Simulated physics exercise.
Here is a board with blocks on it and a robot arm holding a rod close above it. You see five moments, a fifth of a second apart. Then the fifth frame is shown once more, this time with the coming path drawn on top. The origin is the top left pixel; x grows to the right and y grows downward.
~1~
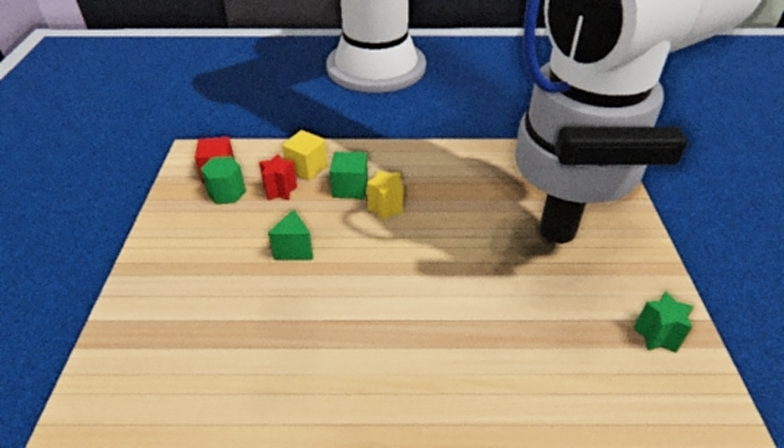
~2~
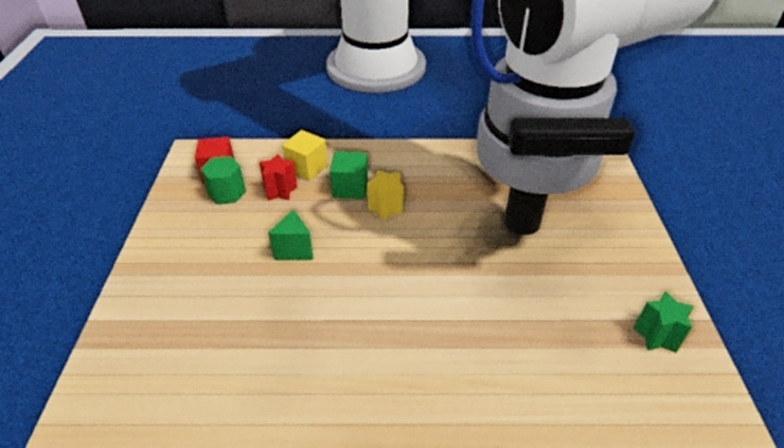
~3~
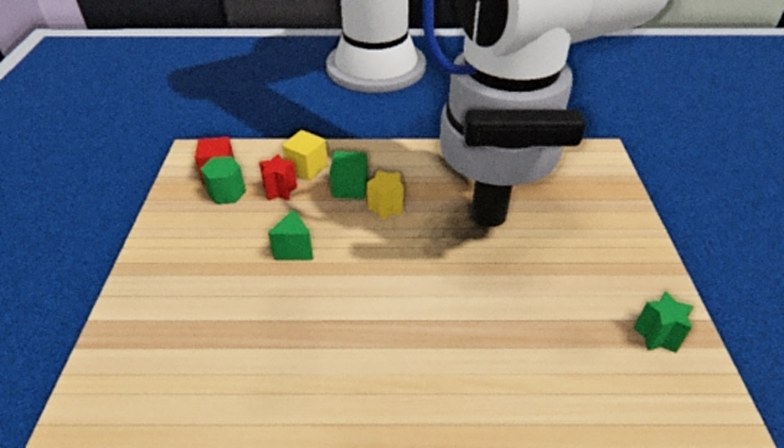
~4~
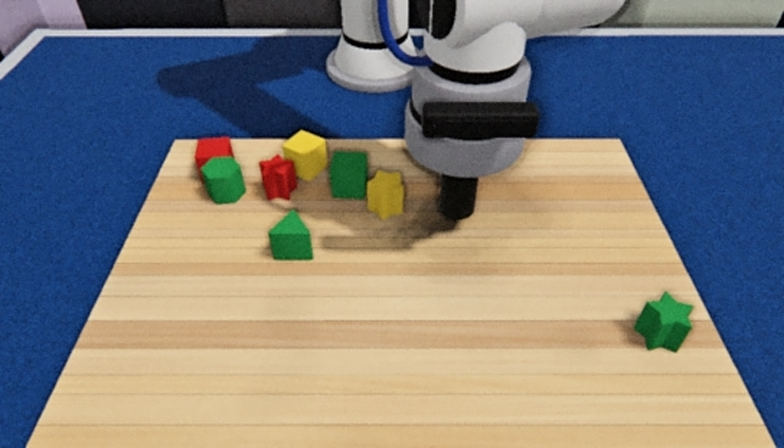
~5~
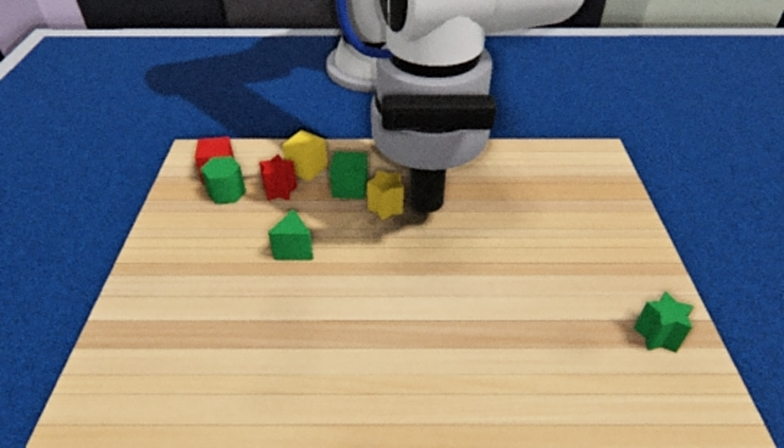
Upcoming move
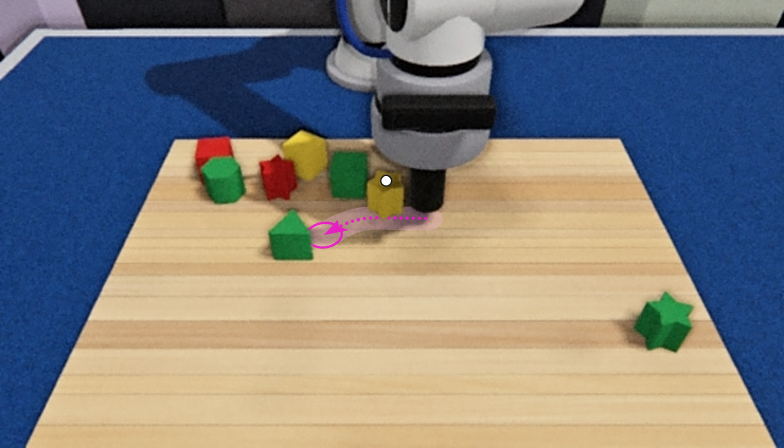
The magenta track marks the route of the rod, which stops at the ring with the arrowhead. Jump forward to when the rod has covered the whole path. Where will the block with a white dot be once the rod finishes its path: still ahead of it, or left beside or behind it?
It escapes to one side.
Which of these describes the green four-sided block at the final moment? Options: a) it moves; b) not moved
a
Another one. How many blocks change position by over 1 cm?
Two move.
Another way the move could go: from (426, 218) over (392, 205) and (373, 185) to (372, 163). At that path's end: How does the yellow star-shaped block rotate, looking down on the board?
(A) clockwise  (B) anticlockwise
My answer is option B.
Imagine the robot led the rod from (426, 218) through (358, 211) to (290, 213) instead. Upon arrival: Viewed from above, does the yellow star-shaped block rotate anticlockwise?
I believe not.
The line goes from (426, 218) via (390, 218) and (355, 220), ending at (324, 235); the dot is on the yellow star-shaped block.
The first path, step by step. One third of the way, rod (388, 201); green four-sided block (343, 158); yellow star-shaped block (363, 175), turned 30° clockwise.
Two thirds of the way, rod (352, 204); green four-sided block (341, 153); yellow star-shaped block (346, 175), turned 85° clockwise.
At the end, rod (322, 218); green triangle unmoved; green four-sided block (341, 153); yellow star-shaped block (345, 175), turned 90° clockwise.
